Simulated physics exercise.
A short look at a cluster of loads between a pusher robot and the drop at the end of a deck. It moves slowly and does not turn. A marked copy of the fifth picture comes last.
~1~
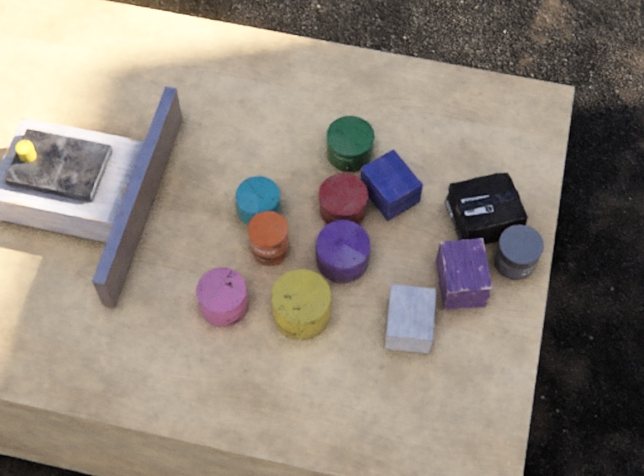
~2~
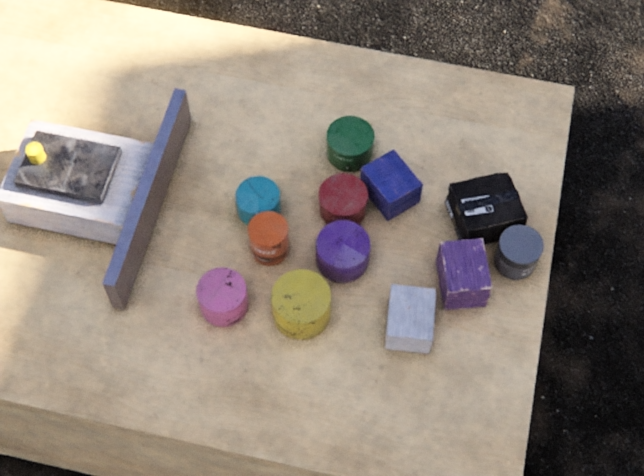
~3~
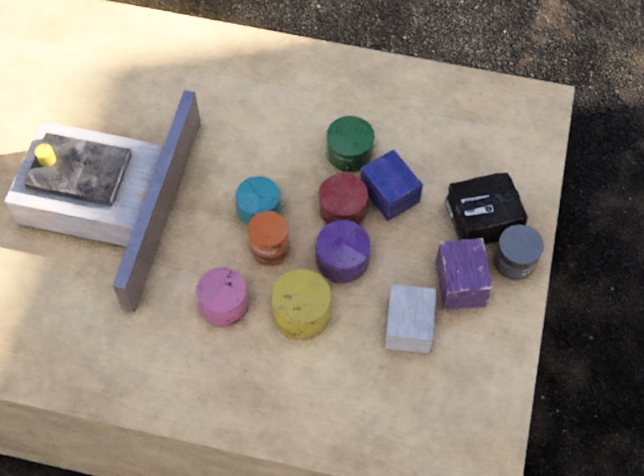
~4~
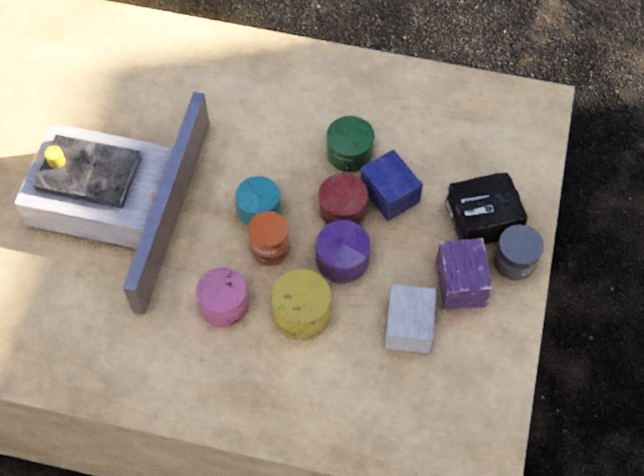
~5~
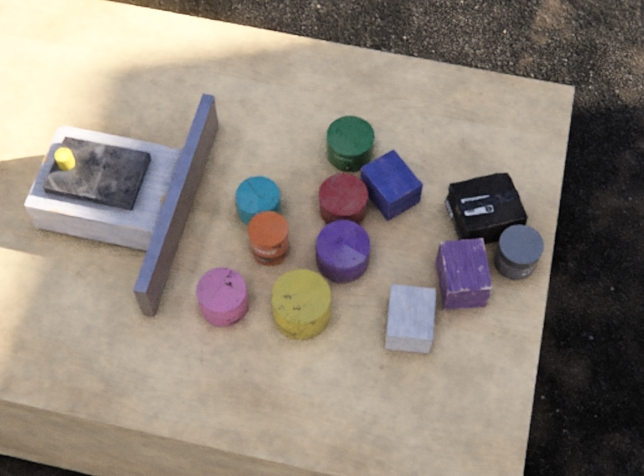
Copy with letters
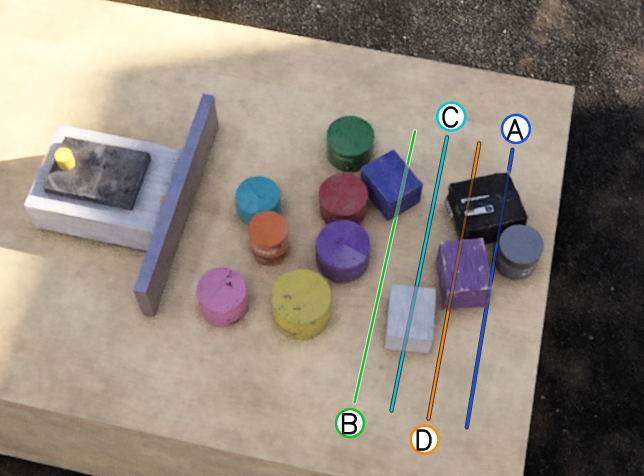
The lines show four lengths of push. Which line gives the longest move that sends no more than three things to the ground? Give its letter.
The farthest such stop is D.
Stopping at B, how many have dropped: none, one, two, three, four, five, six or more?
In all, none.
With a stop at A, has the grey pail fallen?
Yes.
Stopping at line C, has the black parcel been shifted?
Yes.
On the copy, A at (491, 278); B at (387, 257); C at (421, 264); D at (456, 271).
On D. First, robot (202, 193); pink canister (285, 312); yellow canister (339, 308).
Then, robot (303, 213); grey pail (537, 258); black parcel (514, 217).
Finally, robot (380, 229); purple crate over the edge; grey pail over the edge; three fallen.
By contrast, A drops five; B is within the limit but short; C is within the limit but short.
